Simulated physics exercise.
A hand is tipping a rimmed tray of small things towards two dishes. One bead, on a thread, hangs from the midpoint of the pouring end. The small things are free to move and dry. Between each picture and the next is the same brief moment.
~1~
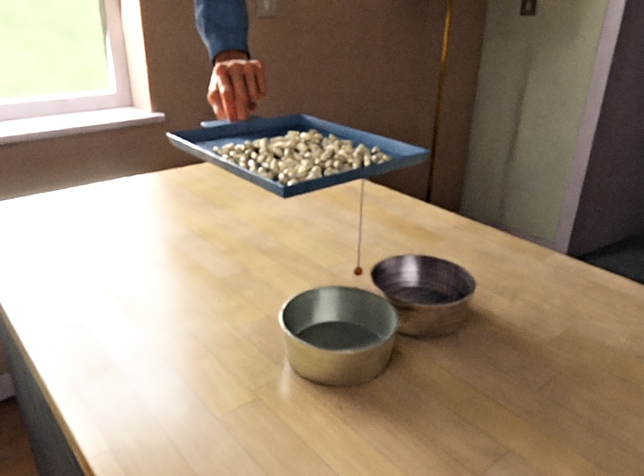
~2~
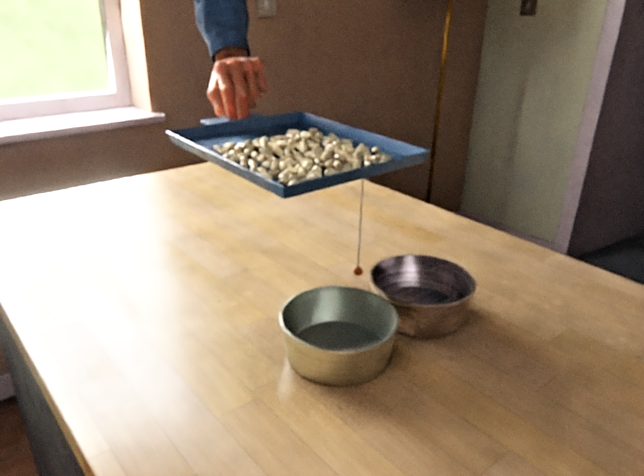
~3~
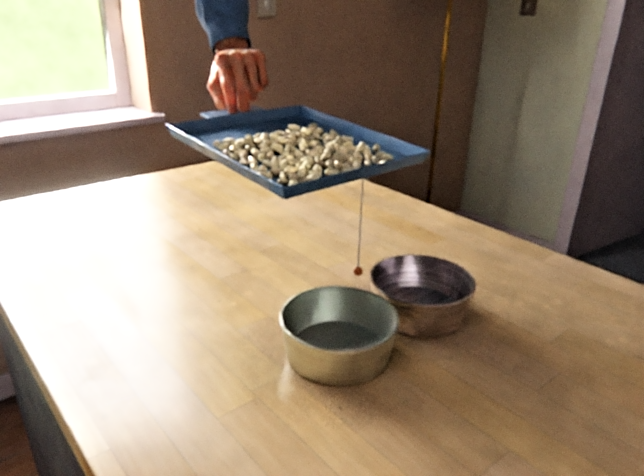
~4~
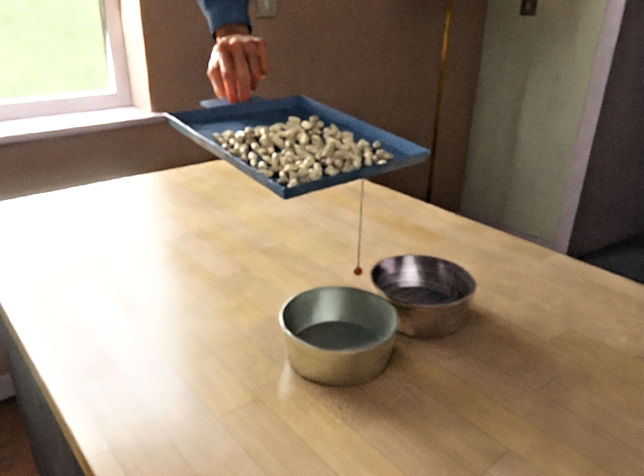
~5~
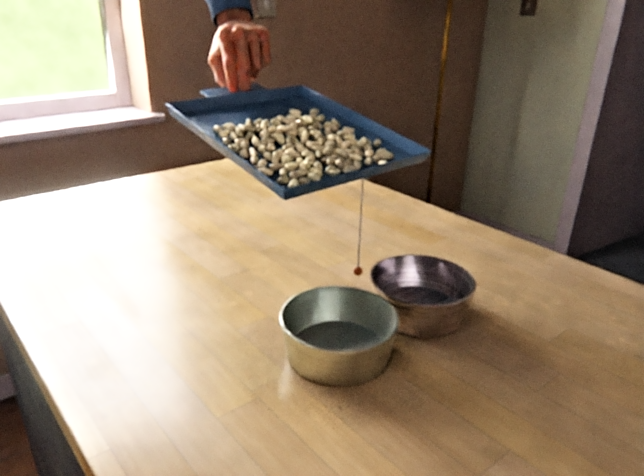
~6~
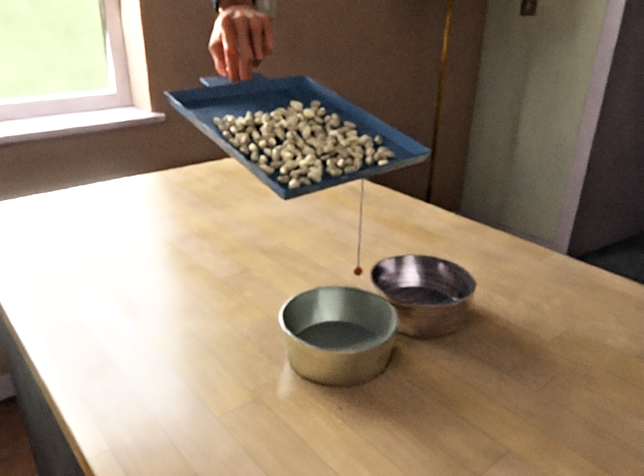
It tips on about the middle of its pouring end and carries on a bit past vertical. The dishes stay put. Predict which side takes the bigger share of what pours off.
The left side takes the bigger share.
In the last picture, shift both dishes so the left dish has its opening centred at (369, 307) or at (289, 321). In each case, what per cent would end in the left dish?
Roughly 50 per cent, and 30 per cent.
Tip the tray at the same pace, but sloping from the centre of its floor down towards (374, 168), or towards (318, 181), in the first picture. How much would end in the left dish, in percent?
The first try would leave around 10 per cent there, the second around 70 per cent.
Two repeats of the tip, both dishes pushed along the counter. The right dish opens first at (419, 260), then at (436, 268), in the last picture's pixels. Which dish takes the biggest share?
Try 1: The left-side dish; try 2: The left-side dish.
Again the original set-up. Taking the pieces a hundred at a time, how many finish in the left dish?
My best guess is about 60 in a hundred.
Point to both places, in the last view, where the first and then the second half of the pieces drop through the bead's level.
The leading part at (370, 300), the rest of it at (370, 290).
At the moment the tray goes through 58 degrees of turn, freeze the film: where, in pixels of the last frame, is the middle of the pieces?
I'd put the middle close to (336, 133).
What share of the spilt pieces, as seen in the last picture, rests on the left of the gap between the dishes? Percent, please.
About 50 percent of the spill.
Shortly afterwards, tray tipped steeply; the whole lot on the tray.
Next, tray tipped right over; a little on the tray; near a third in the left dish; near a quarter in the right dish; a little outside both; near a quarter in the air.
Some moments later, tray tipped past a quarter turn; near half in the left dish; near a quarter in the right dish; near a quarter outside both.
In the end, tray tipped past a quarter turn; near half in the left dish; near a quarter in the right dish; near a quarter outside both.
